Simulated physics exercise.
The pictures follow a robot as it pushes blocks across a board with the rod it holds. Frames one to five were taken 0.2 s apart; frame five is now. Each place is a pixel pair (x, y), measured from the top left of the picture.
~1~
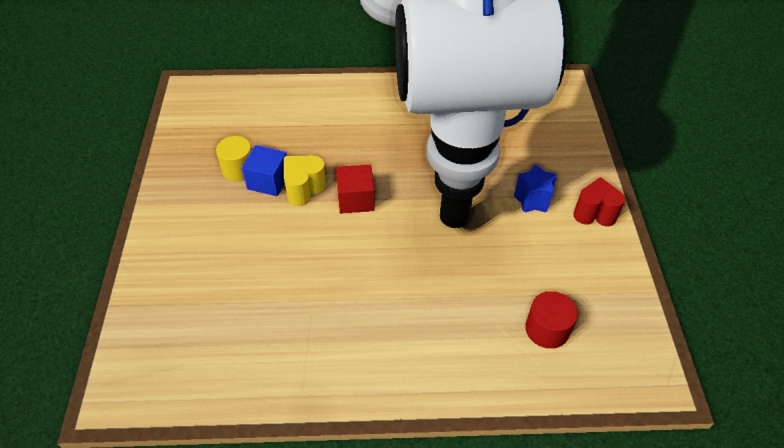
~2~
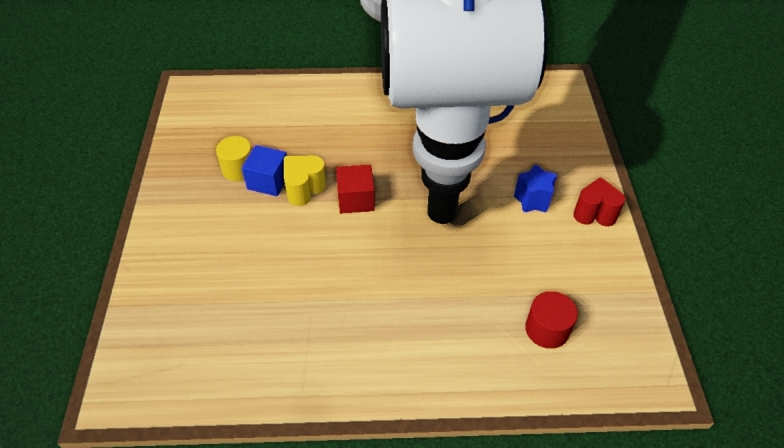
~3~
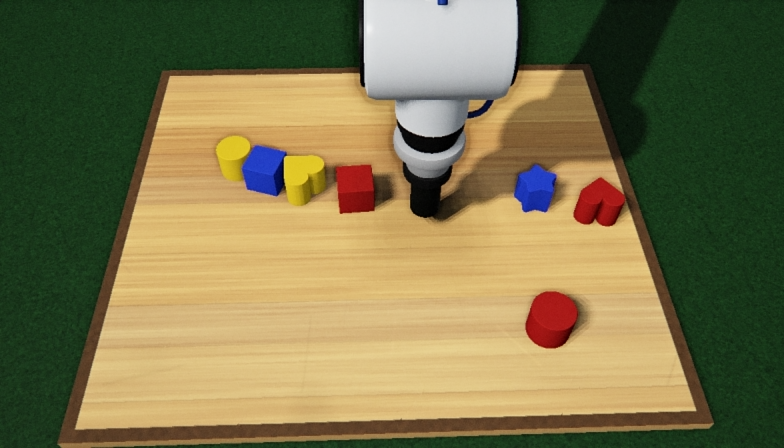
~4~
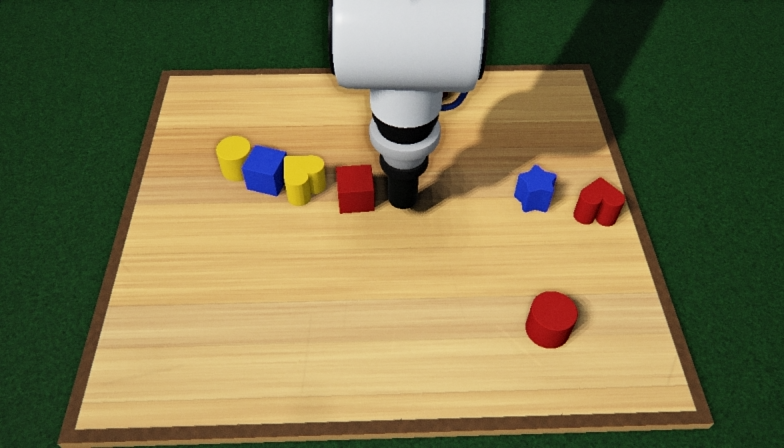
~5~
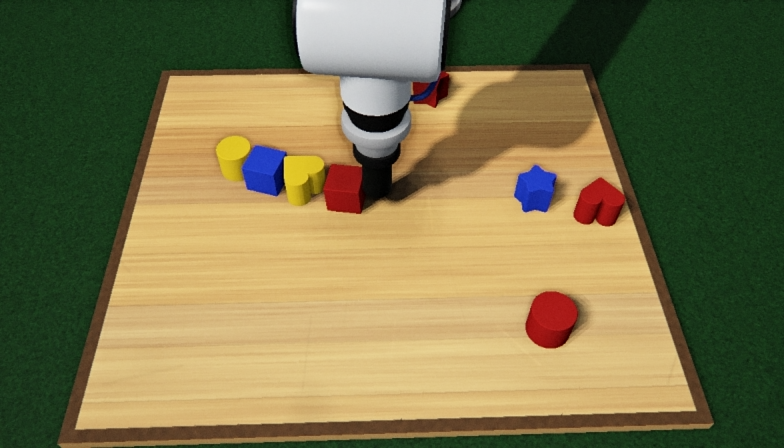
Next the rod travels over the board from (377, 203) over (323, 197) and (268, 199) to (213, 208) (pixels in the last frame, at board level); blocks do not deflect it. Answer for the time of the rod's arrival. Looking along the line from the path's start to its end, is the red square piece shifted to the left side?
The answer is no.
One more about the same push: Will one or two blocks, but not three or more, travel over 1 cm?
Final answer: No.
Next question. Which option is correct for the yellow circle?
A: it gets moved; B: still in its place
I'll go with A - it gets moved.
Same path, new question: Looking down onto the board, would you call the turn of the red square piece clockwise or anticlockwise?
Looking down, it rotates clockwise.
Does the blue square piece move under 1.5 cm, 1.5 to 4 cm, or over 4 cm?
It slides well over 4 cm.
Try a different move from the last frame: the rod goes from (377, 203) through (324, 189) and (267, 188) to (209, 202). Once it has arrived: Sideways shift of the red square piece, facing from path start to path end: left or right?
Shifted right.
On the path given first. One third of the way, rod (321, 181); yellow circle (200, 145); blue square piece (234, 147), turned 20° anticlockwise; yellow heart (267, 149); red square piece (293, 163), turned 35° clockwise.
Two thirds of the way, rod (264, 183); yellow circle (170, 136); blue square piece (207, 129), turned 15° anticlockwise; yellow heart (240, 135), turned 25° clockwise; red square piece (254, 156), turned 55° clockwise.
At the end, rod (208, 192); yellow circle (168, 136); blue square piece (204, 126), turned 20° anticlockwise; yellow heart (239, 133), turned 30° clockwise; red square piece (248, 156), turned 70° clockwise.
